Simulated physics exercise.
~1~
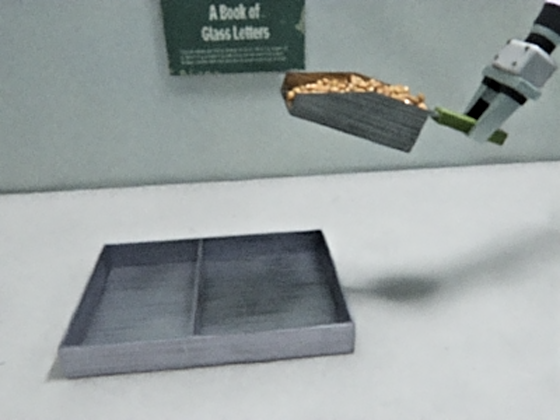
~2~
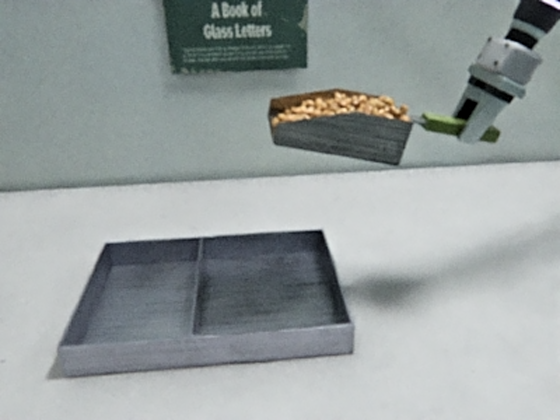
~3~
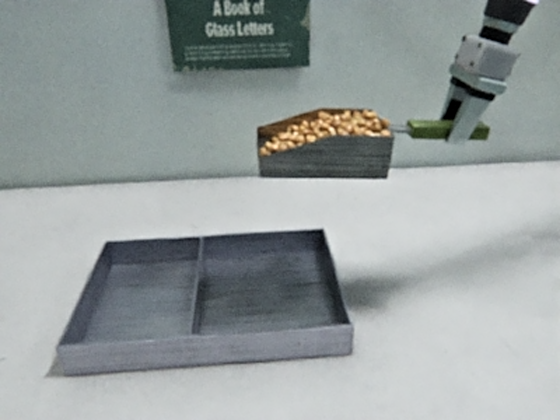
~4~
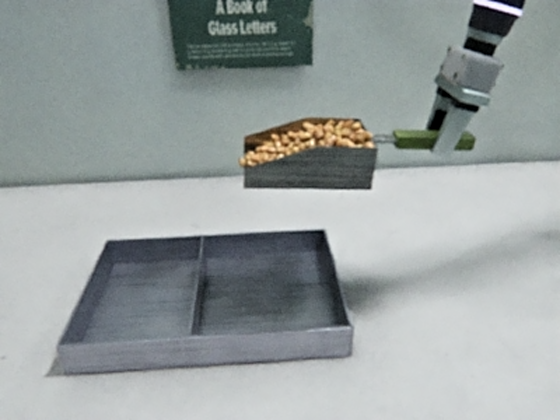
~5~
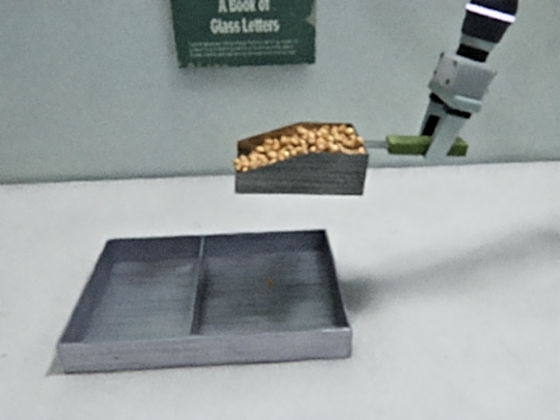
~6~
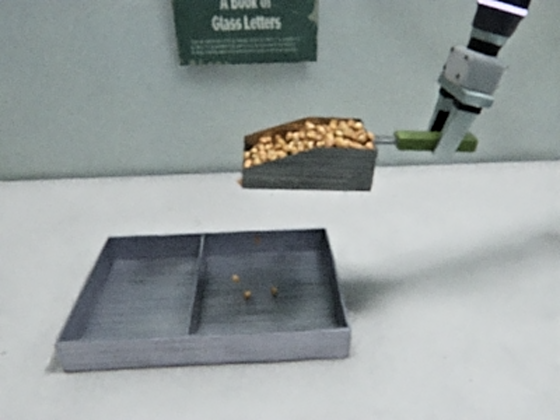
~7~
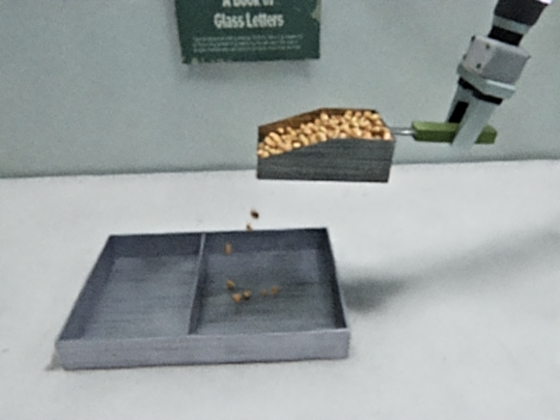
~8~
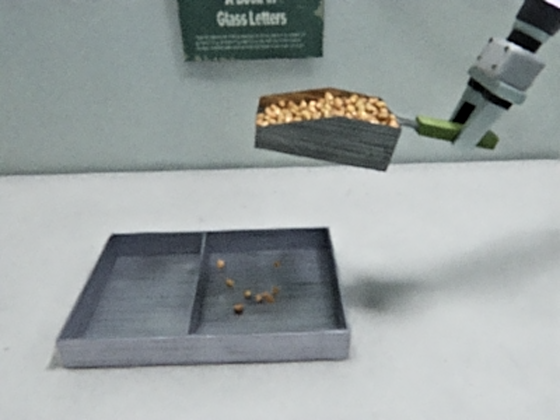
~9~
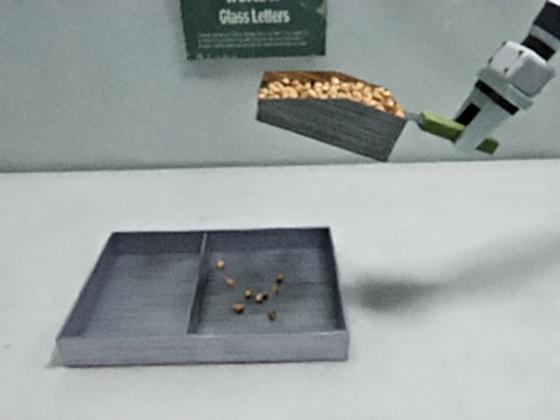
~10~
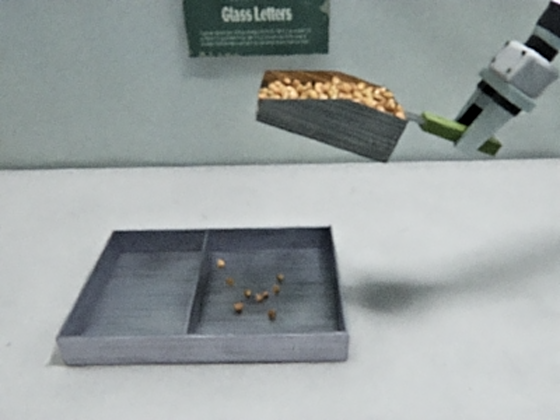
A robot arm lowers a scoop of beans, spills a few into the tray, and lifts away.
